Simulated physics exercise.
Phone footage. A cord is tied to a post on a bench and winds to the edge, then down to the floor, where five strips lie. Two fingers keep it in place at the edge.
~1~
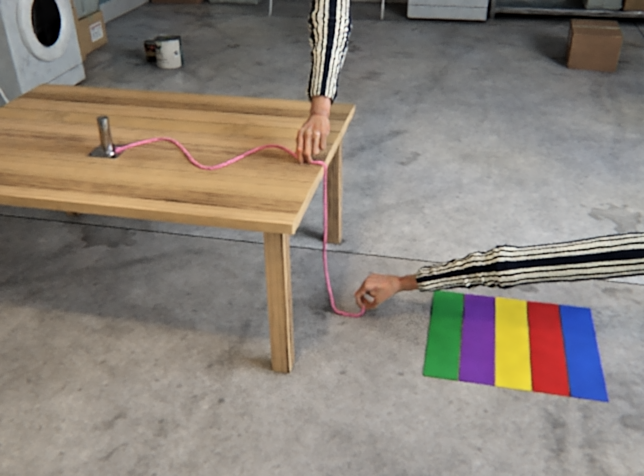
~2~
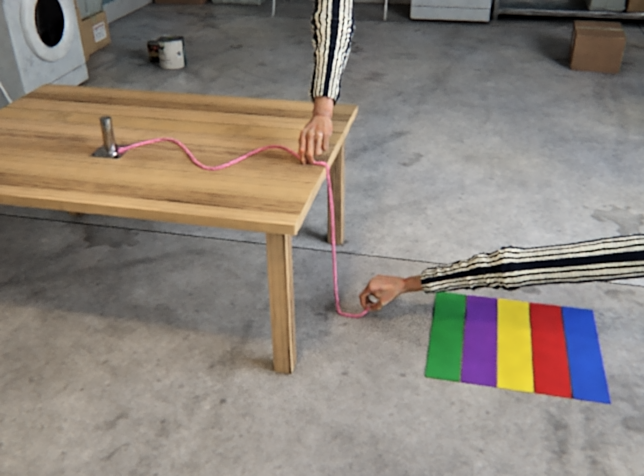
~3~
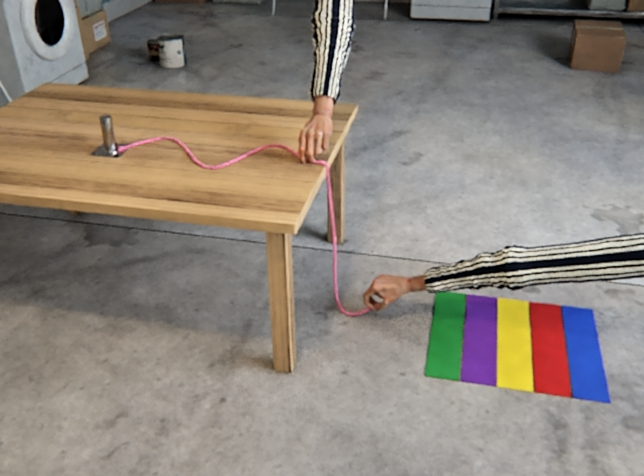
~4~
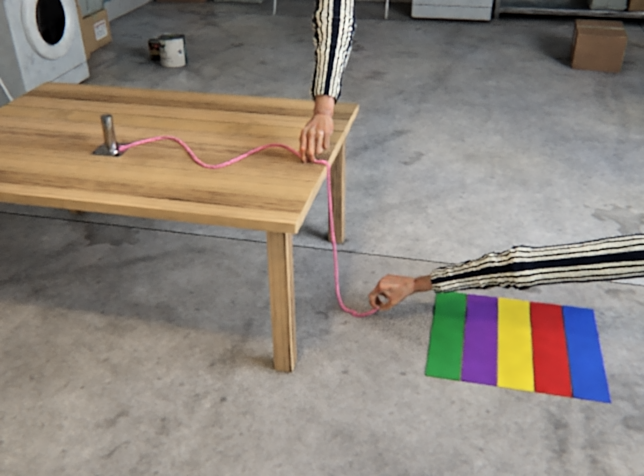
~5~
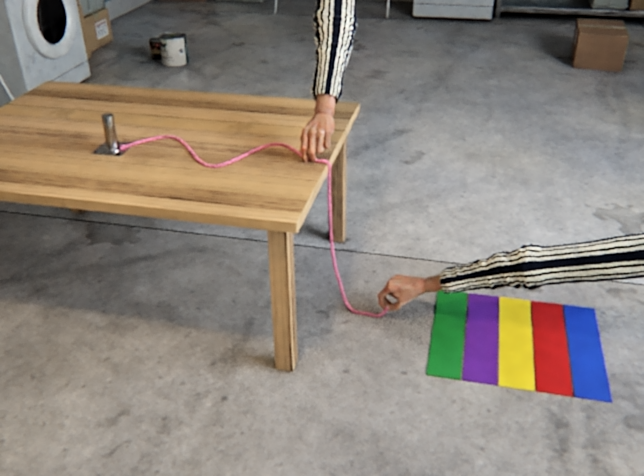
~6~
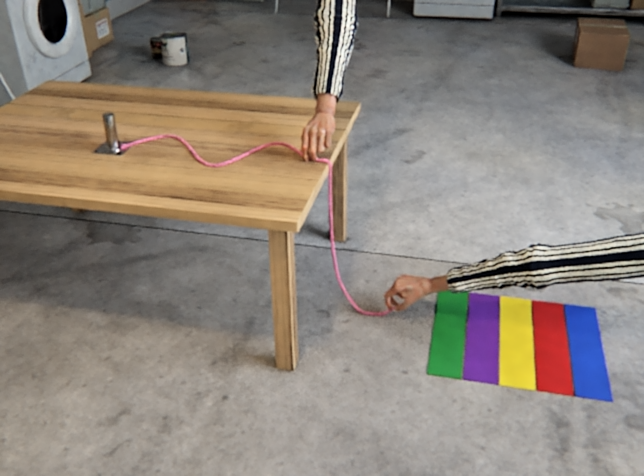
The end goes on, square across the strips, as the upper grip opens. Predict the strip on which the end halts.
The blue strip.
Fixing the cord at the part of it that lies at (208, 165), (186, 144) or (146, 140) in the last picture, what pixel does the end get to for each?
Per try (px, approx.): (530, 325); (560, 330); (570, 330).
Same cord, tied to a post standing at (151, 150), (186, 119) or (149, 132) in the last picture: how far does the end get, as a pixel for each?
Near (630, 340); near (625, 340); near (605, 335).
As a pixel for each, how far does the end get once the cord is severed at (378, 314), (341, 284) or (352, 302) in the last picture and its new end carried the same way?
In order, it ends up near (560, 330), (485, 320) and (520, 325).
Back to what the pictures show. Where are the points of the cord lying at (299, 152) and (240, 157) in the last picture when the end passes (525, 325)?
First: (341, 211). Second: (293, 163).
Early on, end near (525, 325); over yellow.
Midway, end near (563, 330); over red.
At the end of the slack, end near (587, 333); over blue. It gets as far as the blue strip.
